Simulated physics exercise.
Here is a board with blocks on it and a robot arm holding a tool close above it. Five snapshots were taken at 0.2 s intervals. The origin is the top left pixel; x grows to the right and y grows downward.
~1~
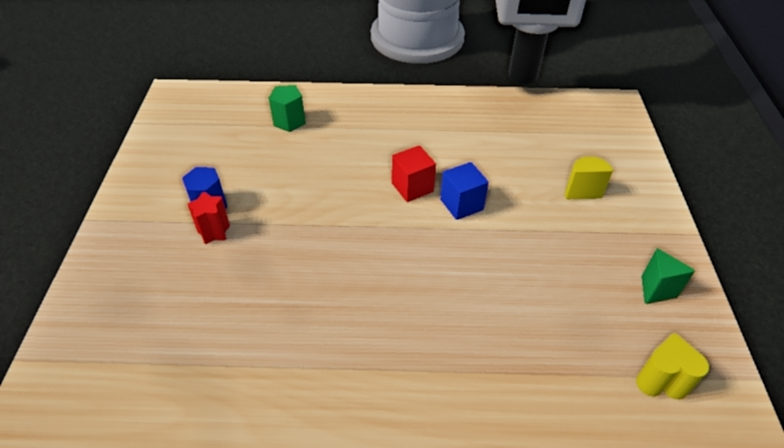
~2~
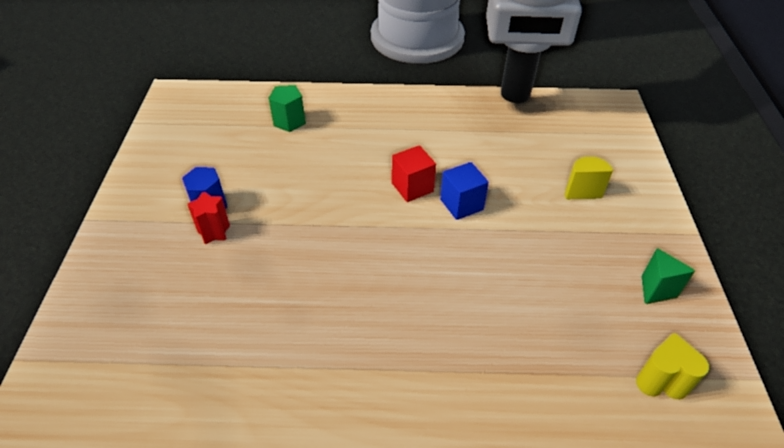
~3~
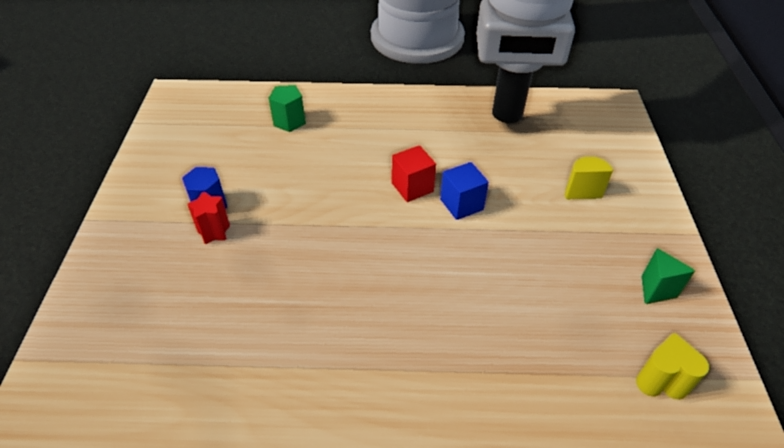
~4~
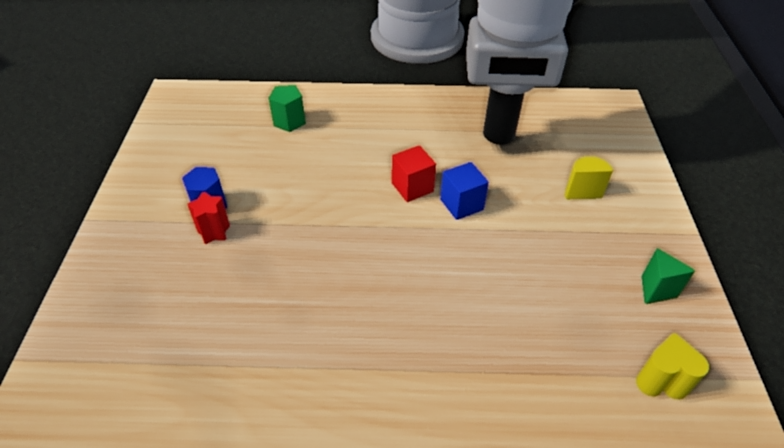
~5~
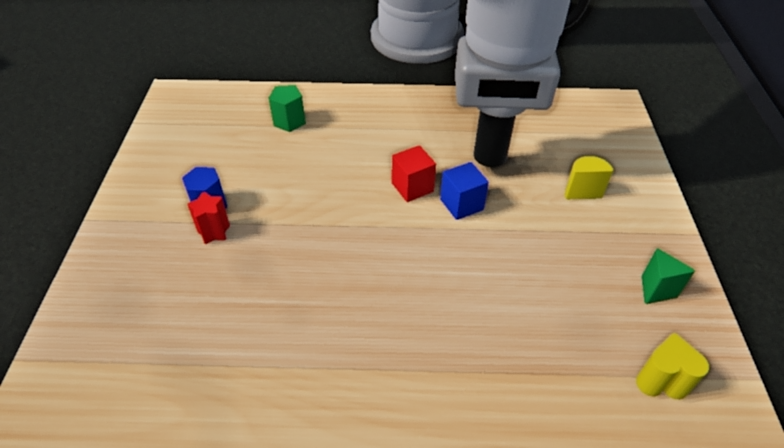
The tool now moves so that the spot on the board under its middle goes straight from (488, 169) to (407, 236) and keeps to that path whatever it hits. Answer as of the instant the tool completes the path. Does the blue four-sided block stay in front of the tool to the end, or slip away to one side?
It lies beside or behind the tool.
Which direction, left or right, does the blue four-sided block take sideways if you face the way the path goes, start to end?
Facing from start to end, it will go to the left.
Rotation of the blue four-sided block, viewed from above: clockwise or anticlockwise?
Top view: Counterclockwise.
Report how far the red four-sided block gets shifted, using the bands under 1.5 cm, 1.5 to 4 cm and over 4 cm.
Moves under 1.5 cm.
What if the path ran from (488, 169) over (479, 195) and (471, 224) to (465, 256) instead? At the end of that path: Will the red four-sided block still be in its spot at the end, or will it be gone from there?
It keeps its spot.
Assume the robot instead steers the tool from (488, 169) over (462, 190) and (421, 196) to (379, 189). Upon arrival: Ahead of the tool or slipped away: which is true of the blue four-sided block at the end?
Beside or behind, I predict.
What follows on the original path. One third of the way, tool (464, 179); blue four-sided block (459, 190), turned 20° anticlockwise.
Two thirds of the way, tool (436, 201); blue four-sided block (451, 211), turned 80° anticlockwise.
At the end, tool (408, 224); red four-sided block unmoved; blue four-sided block (448, 220), turned 110° anticlockwise.
